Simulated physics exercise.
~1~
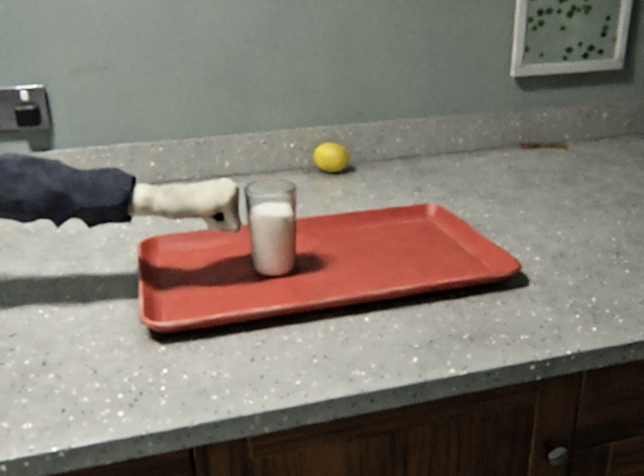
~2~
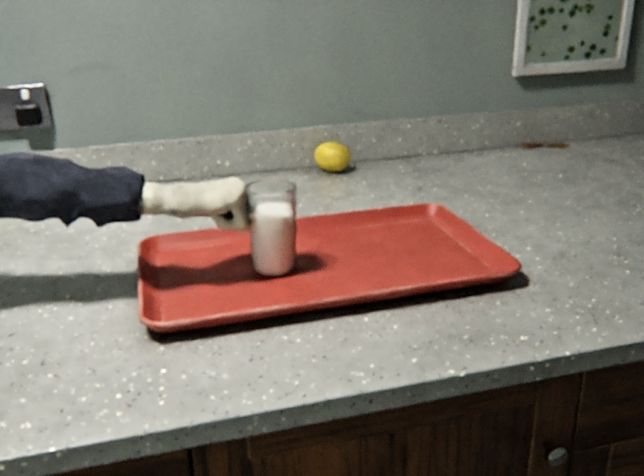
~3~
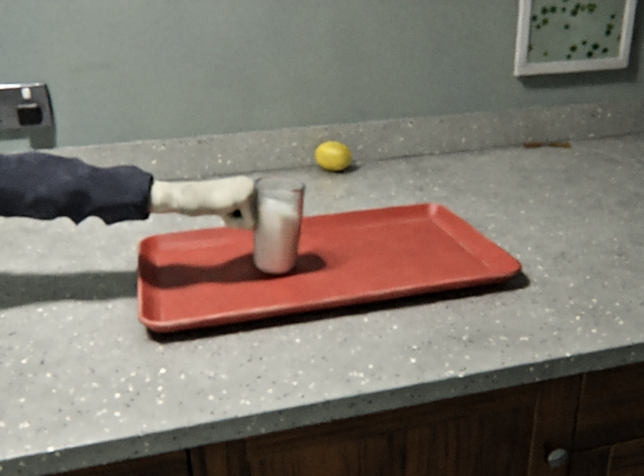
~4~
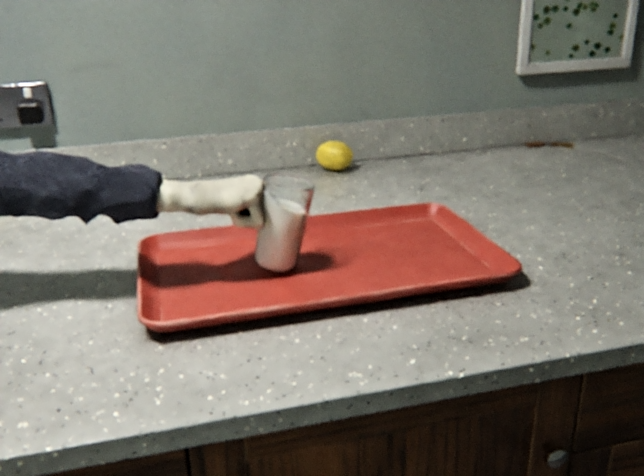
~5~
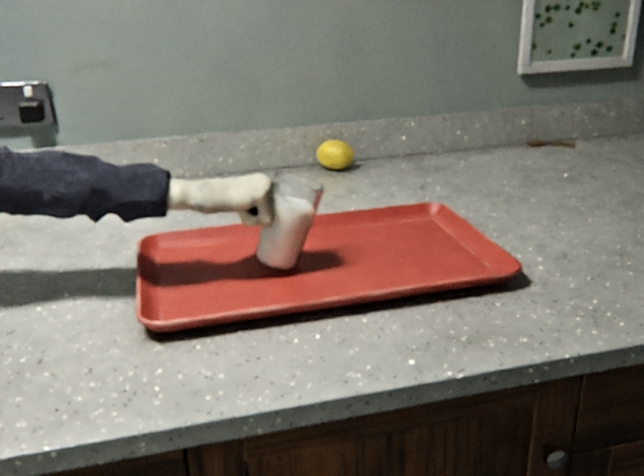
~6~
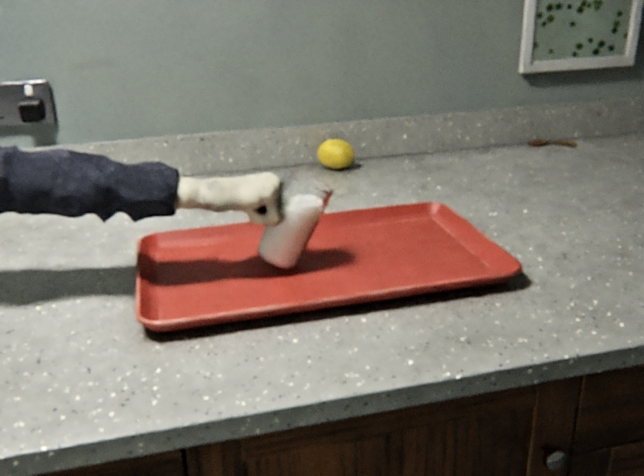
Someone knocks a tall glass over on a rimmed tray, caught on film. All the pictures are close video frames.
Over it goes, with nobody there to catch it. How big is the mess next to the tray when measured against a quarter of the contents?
Clearly less than three quarters is left on the tray, as far as I can tell.
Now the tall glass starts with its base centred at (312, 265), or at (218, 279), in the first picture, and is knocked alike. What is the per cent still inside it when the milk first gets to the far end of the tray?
About 70 % and 50 %.
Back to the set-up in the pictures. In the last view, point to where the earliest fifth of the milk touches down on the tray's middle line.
Landing point: About (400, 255).
A moment on, the tall glass is falling and 100 per cent is in the glass, 0 on the tray and 0 above or beyond its rim.
Next, the tall glass lies on its side and 67 per cent is in the glass, 29 on the tray and 5 above or beyond its rim.
Then the tall glass lies on its side and 39 per cent is in the glass, 44 on the tray and 17 above or beyond its rim.
Later the tall glass lies on its side and 21 per cent is in the glass, 42 on the tray and 37 above or beyond its rim.
Finally, 63 per cent is held by tray and glass, 37 is off the tray.
